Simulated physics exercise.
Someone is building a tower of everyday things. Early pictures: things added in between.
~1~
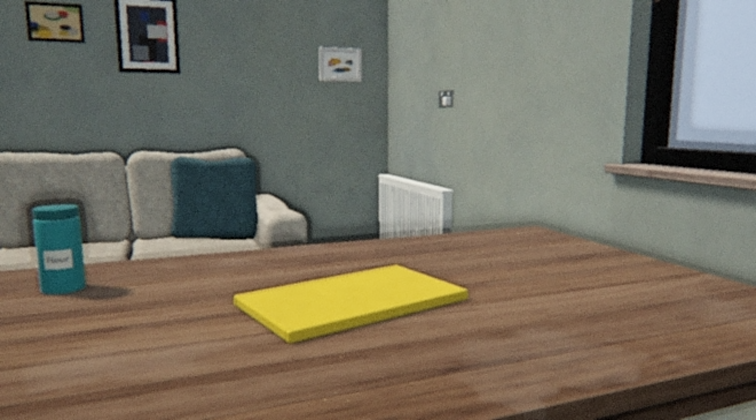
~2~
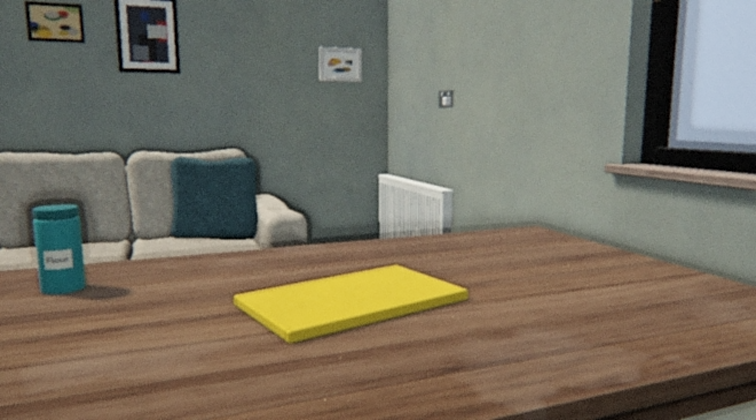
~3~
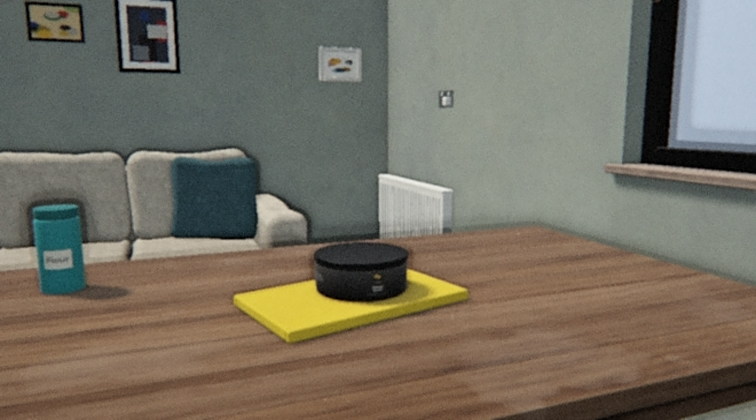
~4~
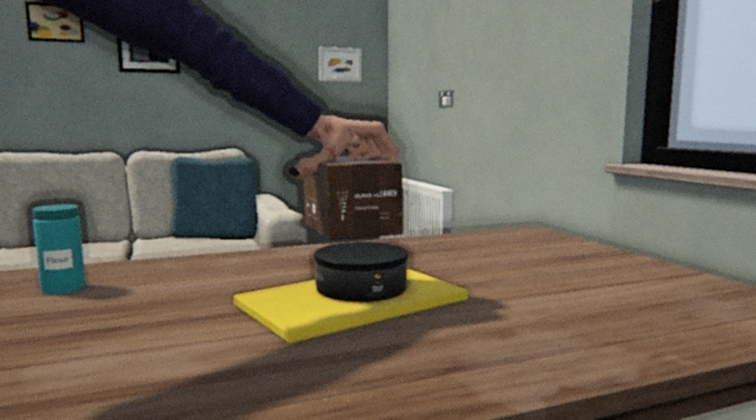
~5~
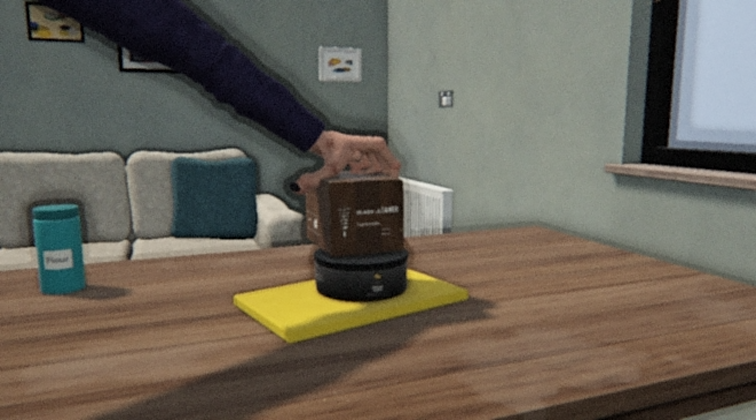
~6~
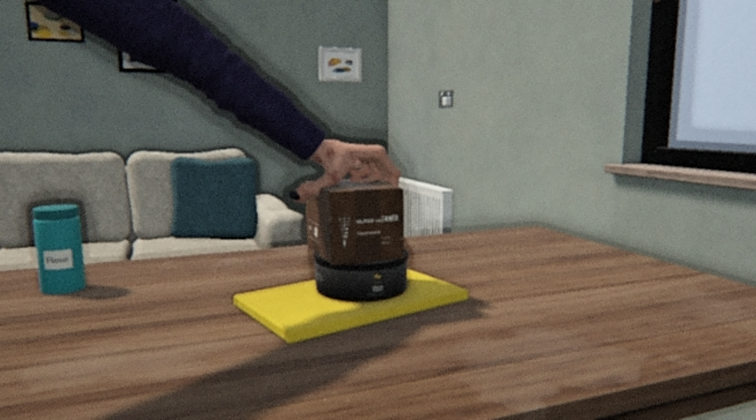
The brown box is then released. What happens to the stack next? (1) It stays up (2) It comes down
Option 1: It stays up.
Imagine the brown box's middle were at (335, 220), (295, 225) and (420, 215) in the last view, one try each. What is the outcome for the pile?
So the first time it stays intact, the second time it tips over, and the third time it tips over.
Then, 0.50 s on from there, no change.
Then, 1.30 s on from there, brown box resting near (353, 219).
In the end, all 4 unmoved. At the end, from the last picture's camera, brown box near (353, 219). The pile holds.
